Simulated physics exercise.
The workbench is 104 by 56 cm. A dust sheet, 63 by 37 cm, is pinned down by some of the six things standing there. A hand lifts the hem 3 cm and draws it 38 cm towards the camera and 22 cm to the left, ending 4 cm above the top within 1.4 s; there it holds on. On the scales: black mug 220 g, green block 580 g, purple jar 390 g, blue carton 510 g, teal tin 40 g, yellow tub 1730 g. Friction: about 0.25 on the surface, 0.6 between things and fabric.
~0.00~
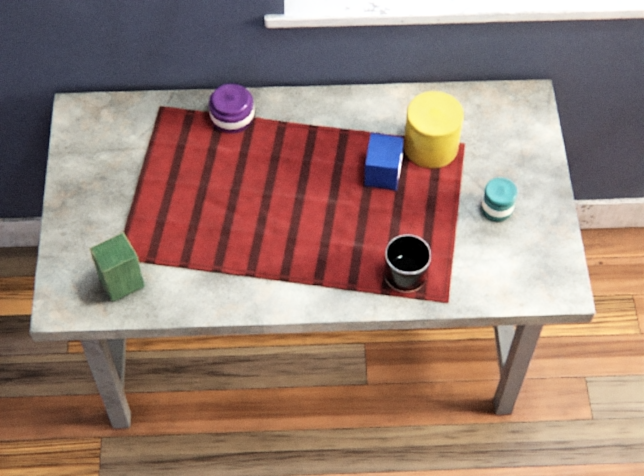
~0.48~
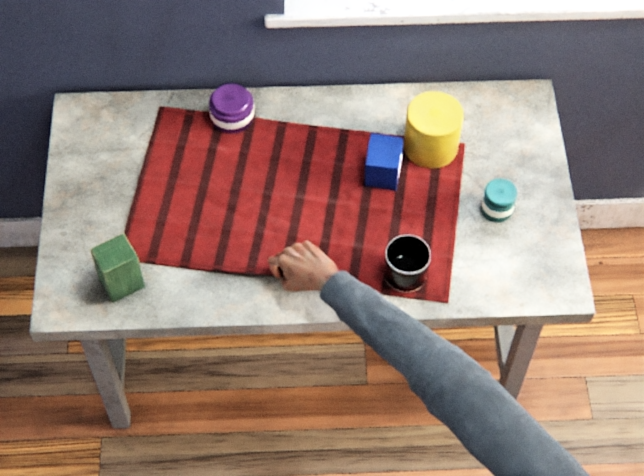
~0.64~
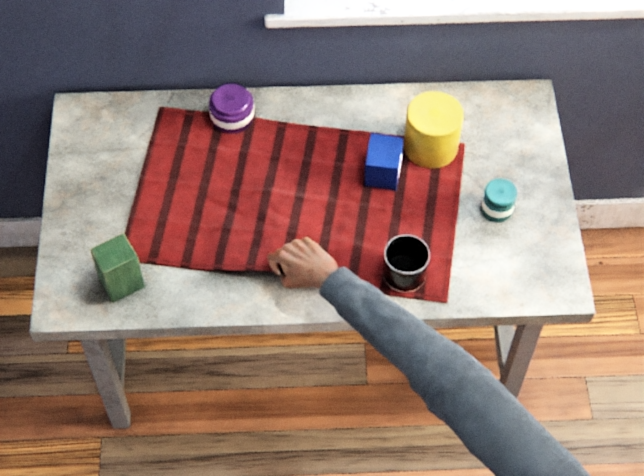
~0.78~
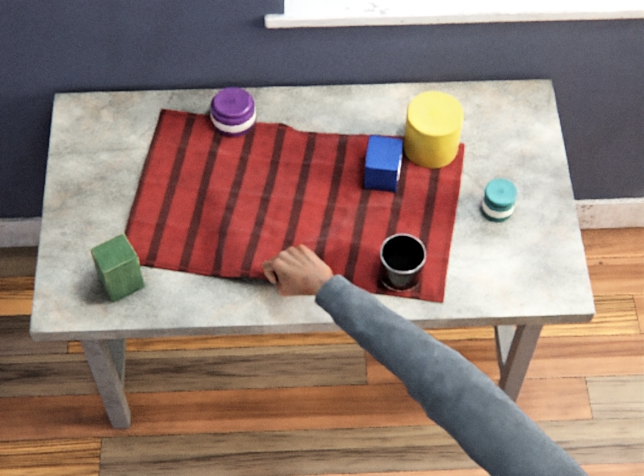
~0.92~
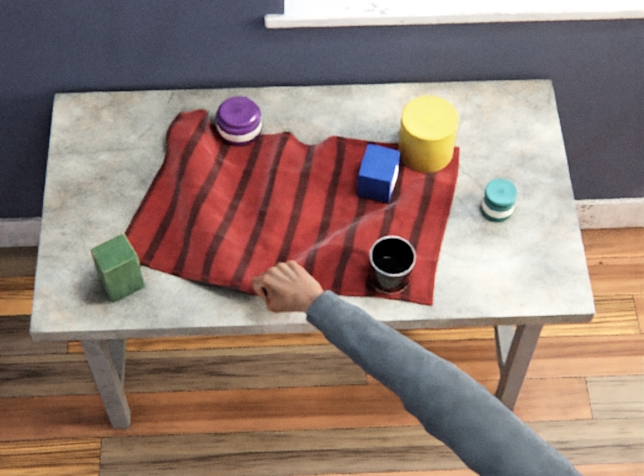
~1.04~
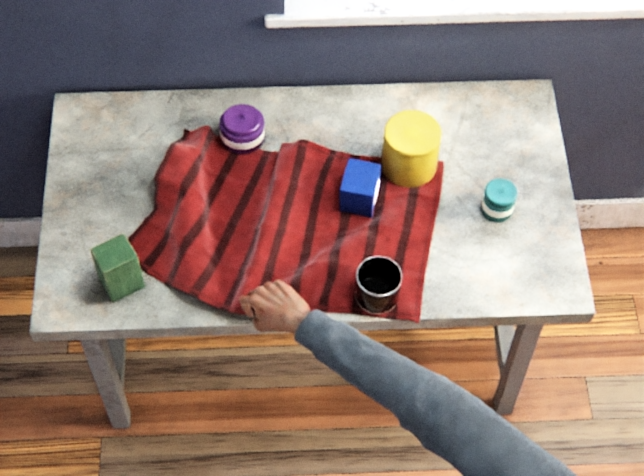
A hand grips the near edge of a striped red cloth on a workbench and pulls it forward and slightly left, wrinkling it and shifting the black mug, blue carton, yellow tub and purple jar, while the teal tin stays still.
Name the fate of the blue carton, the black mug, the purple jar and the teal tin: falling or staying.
Result: Blue carton drops off, black mug falls off, purple jar stays on, teal tin stays on.
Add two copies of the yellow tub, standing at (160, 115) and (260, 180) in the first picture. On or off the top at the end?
In turn: Stays on, drops off.
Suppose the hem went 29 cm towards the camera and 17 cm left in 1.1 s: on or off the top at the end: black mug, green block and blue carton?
Then: Black mug drops off, green block remains, blue carton stays up.
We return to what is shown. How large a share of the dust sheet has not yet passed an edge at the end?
About 20 per cent.
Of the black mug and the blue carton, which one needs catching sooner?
The black one.
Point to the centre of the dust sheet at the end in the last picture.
Around (170, 367).
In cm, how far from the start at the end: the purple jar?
Purple jar 8 cm.
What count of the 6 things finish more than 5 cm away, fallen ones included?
That makes 4.
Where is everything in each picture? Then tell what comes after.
In the first picture, blue carton (385, 151); black mug (408, 254); purple jar (231, 98); teal tin (502, 190); dust sheet corners (160, 107) (448, 303).
In the second picture, dust sheet corners (160, 107) (448, 303); grip (280, 276).
In the third picture, dust sheet corners (160, 107) (447, 303); grip (280, 273).
In the fourth picture, black mug (403, 253); blue carton (384, 153); purple jar (232, 101); dust sheet corners (161, 109) (443, 303); grip (275, 281).
In the fifth picture, black mug (392, 255); yellow tub (430, 117); blue carton (379, 163); dust sheet corners (184, 114) (432, 305); grip (265, 296).
In the sixth picture, blue carton (361, 177); black mug (379, 276); purple jar (241, 118); teal tin (502, 191); dust sheet corners (184, 129) (418, 323); grip (253, 315).
After 1.3 s, 80 % of the dust sheet is still over the top; black mug over the edge, blue carton 21 cm off its start, purple jar 8 cm off its start.
After 1.5 s, 60 % of the dust sheet is still over the top; black mug over the edge, blue carton 32 cm off its start, purple jar 8 cm off its start.
After 1.8 s, 35 % of the dust sheet is still over the top; blue carton 42 cm off its start at (250, 306), black mug over the edge, purple jar 8 cm off its start at (245, 129).
After 2.0 s, 25 % of the dust sheet is still over the top; blue carton on its side, 52 cm off its start, black mug over the edge, purple jar 8 cm off its start.
After 3.6 s, 20 % of the dust sheet is still over the top; blue carton over the edge, black mug over the edge, purple jar 8 cm off its start at (245, 129), teal tin 0 cm off its start at (502, 191).
